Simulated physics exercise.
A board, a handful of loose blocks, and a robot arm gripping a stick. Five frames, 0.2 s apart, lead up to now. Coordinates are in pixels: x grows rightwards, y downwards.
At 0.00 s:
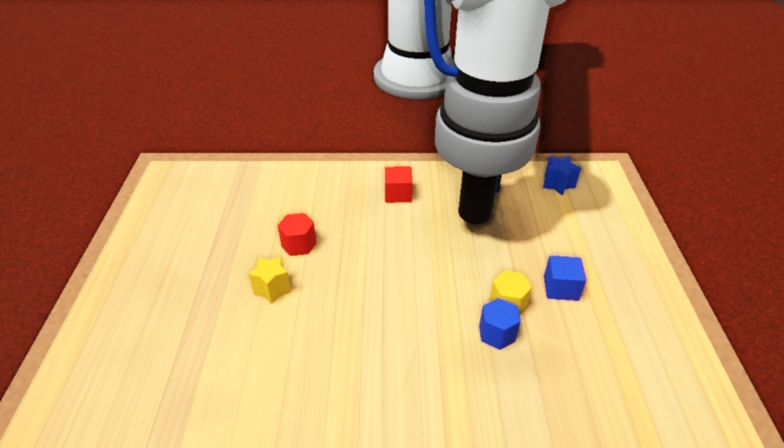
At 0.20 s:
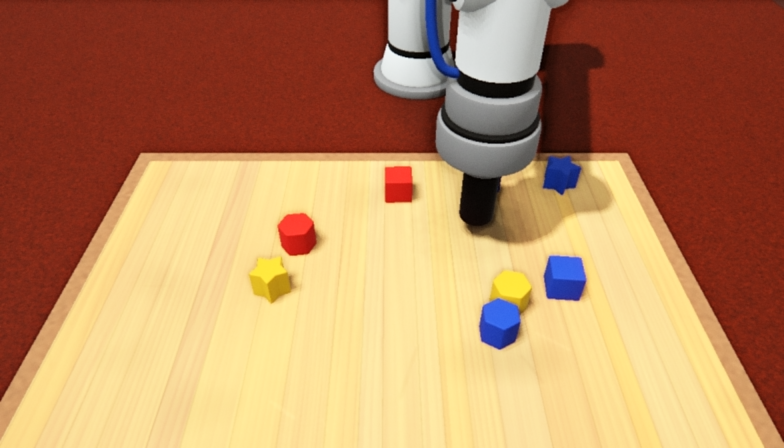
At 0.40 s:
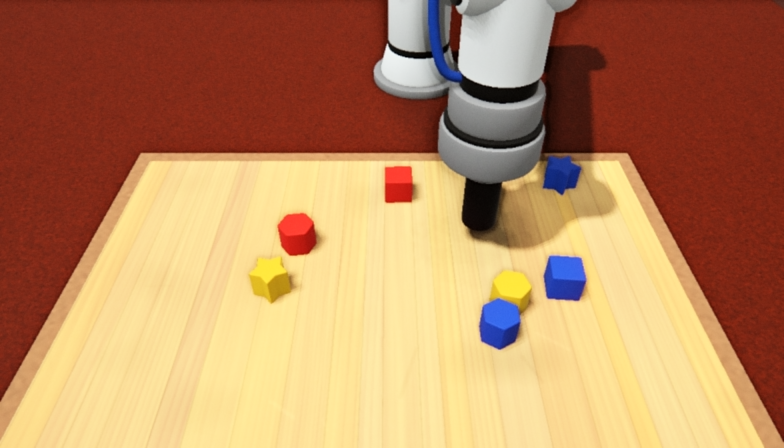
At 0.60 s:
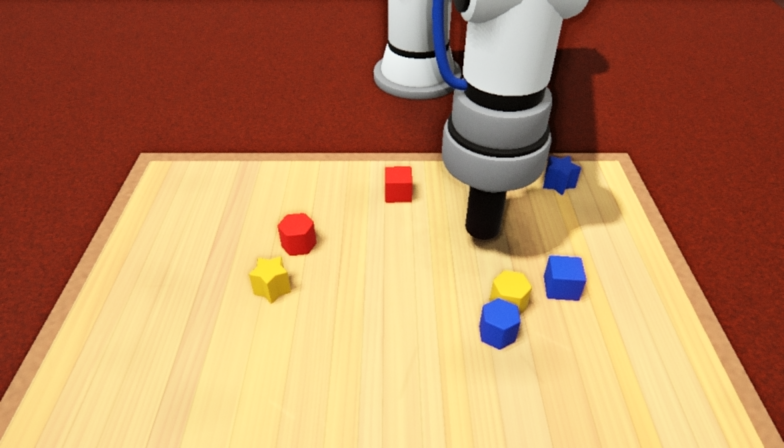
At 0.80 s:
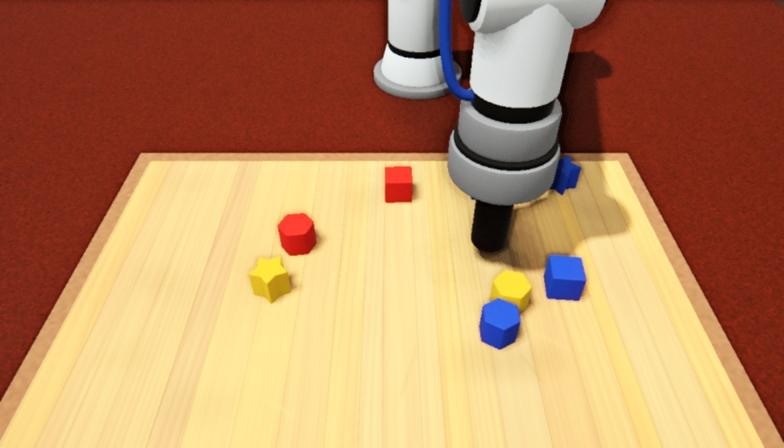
The robot arm holds its black stick nearly still over the wooden board, among scattered red, yellow and blue blocks. It then moves the stick a short way toward the viewer and slightly right, nearing the yellow hexagon beside the blue hexagon and blue cube, while every block stays in place.
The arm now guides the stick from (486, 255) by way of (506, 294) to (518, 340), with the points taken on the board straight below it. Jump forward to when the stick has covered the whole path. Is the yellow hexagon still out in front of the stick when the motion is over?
Yes, I think so.
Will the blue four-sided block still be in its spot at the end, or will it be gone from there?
It's unmoved.
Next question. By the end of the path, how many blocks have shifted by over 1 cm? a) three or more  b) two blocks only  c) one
Correct choice: B.
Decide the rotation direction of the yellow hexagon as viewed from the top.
Top view: Counterclockwise.
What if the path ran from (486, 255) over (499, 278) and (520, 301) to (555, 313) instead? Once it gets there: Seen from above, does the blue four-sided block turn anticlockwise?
Yes, it checks out.
On the path given first. One third of the way, stick (503, 267); yellow hexagon (515, 288).
Two thirds of the way, stick (513, 295); blue hexagon (501, 335), turned 40° clockwise; yellow hexagon (530, 318), turned 15° anticlockwise.
At the end, stick (522, 327); blue hexagon (501, 346), turned 85° clockwise; yellow hexagon (548, 350), turned 40° anticlockwise; blue four-sided block still.
